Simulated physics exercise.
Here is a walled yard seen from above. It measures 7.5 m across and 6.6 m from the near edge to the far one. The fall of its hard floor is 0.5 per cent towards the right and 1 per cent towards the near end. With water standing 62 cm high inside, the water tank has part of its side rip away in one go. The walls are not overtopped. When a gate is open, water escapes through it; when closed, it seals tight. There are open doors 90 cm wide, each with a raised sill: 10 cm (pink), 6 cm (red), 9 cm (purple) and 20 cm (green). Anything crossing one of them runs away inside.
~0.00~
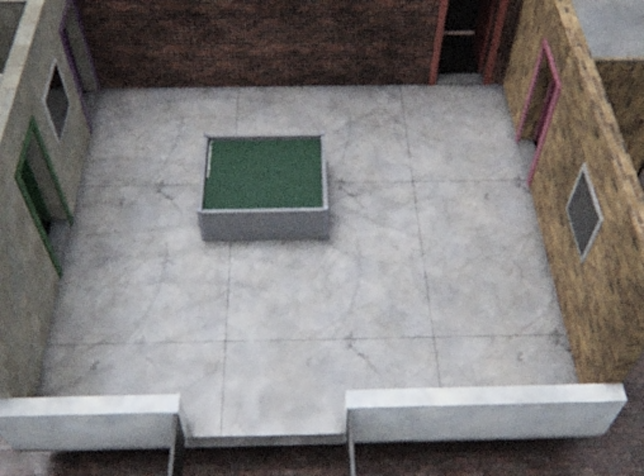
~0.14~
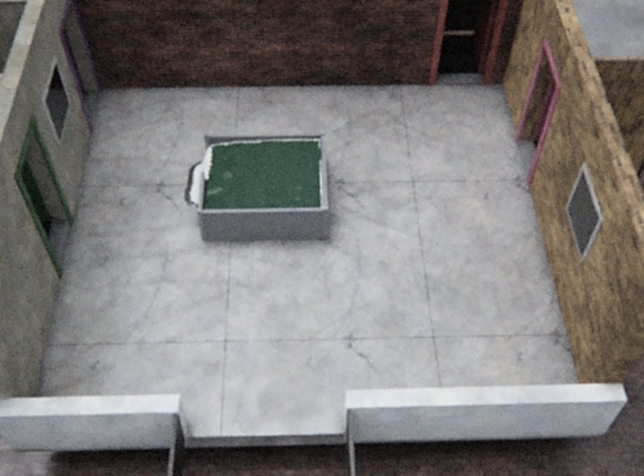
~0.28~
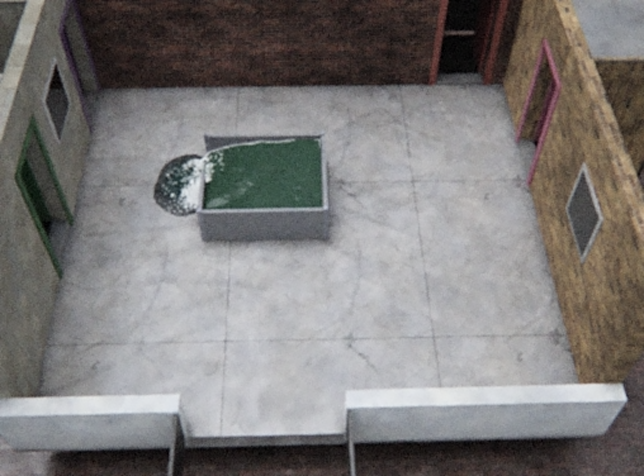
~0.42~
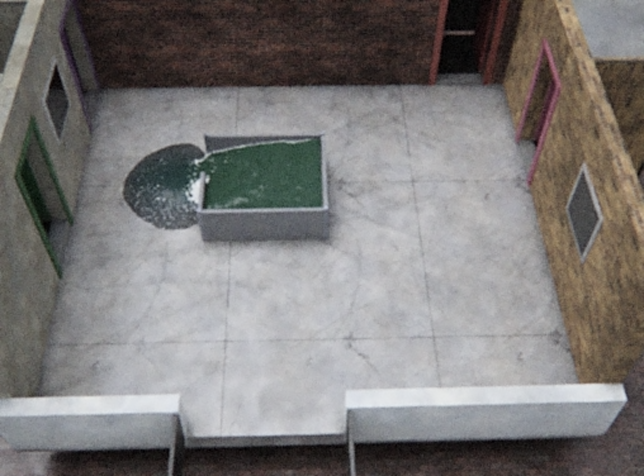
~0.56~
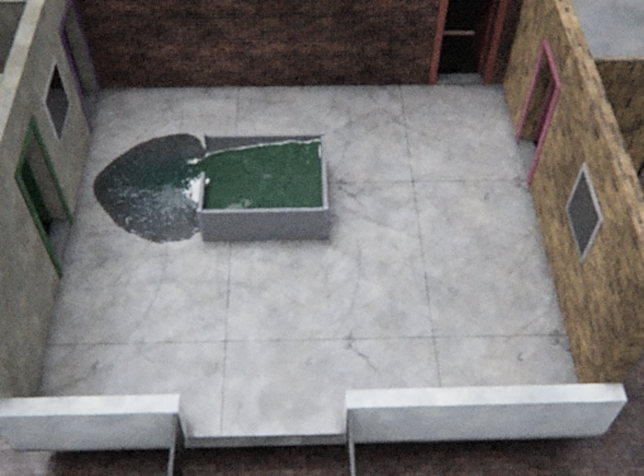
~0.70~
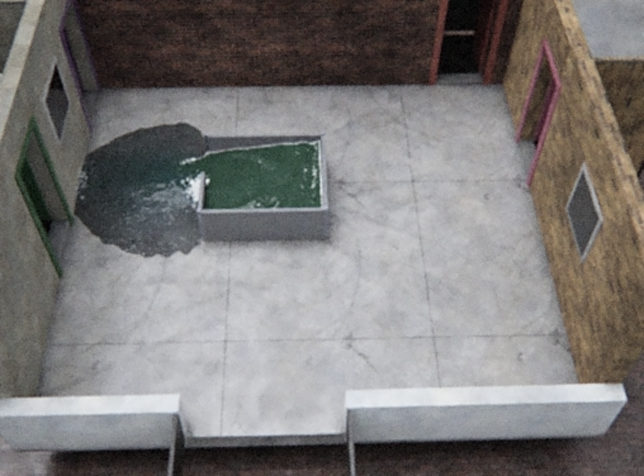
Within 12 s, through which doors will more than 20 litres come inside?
My prediction: At the pink door the limit will hold, at the red door the limit will hold, at the purple door the limit will be broken, at the green door the limit will hold.
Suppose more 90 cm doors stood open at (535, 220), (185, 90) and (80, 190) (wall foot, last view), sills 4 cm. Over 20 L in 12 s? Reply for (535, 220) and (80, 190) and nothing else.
Within it, exceeded.
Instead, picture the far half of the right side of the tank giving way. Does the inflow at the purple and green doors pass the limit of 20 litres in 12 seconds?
Outcome at purple: Not exceeded; outcome at green: Not exceeded.
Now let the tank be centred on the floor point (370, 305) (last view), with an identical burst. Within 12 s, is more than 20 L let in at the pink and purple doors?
Against that limit: Pink not over, purple under.
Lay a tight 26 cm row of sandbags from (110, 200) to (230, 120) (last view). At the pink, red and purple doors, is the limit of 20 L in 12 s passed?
So then pink is inside it, red is inside it and purple is inside it.
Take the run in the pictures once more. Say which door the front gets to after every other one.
Lab note: Last arrival at the pink door.
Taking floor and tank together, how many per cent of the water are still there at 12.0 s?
I'd put it at some 86 percent still there.
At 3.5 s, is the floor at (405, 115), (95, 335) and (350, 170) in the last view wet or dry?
Untouched, soaked, untouched.
After 1.4 s water covers 15 % of the floor and is deepest (32 cm) near (200, 179); pink door not reached, red door not reached, purple door 12 cm at the sill, 0 L in, green door 14 cm at the sill, 0 L in.
After 2.2 s water covers 20 % of the floor and is deepest (30 cm) near (100, 92); pink door not reached, red door not reached, purple door 19 cm at the sill, 14 L in, green door 16 cm at the sill, 0 L in.
After 3.5 s water covers 30 % of the floor and is deepest (20 cm) near (98, 99); pink door not reached, red door not reached, purple door 16 cm at the sill, 58 L in, green door 11 cm at the sill, 0 L in.
After 7.0 s water covers 65 % of the floor and is deepest (10 cm) near (200, 179); pink door 1 cm at the sill, 0 L in, red door 1 cm at the sill, 0 L in, purple door 8 cm at the sill, 96 L in, green door 7 cm at the sill, 0 L in.
After 12.0 s water covers 85 % of the floor and is deepest (8 cm) near (578, 411); pink door 5 cm at the sill, 0 L in, red door 4 cm at the sill, 0 L in, purple door 4 cm at the sill, 97 L in, green door 4 cm at the sill, 0 L in.
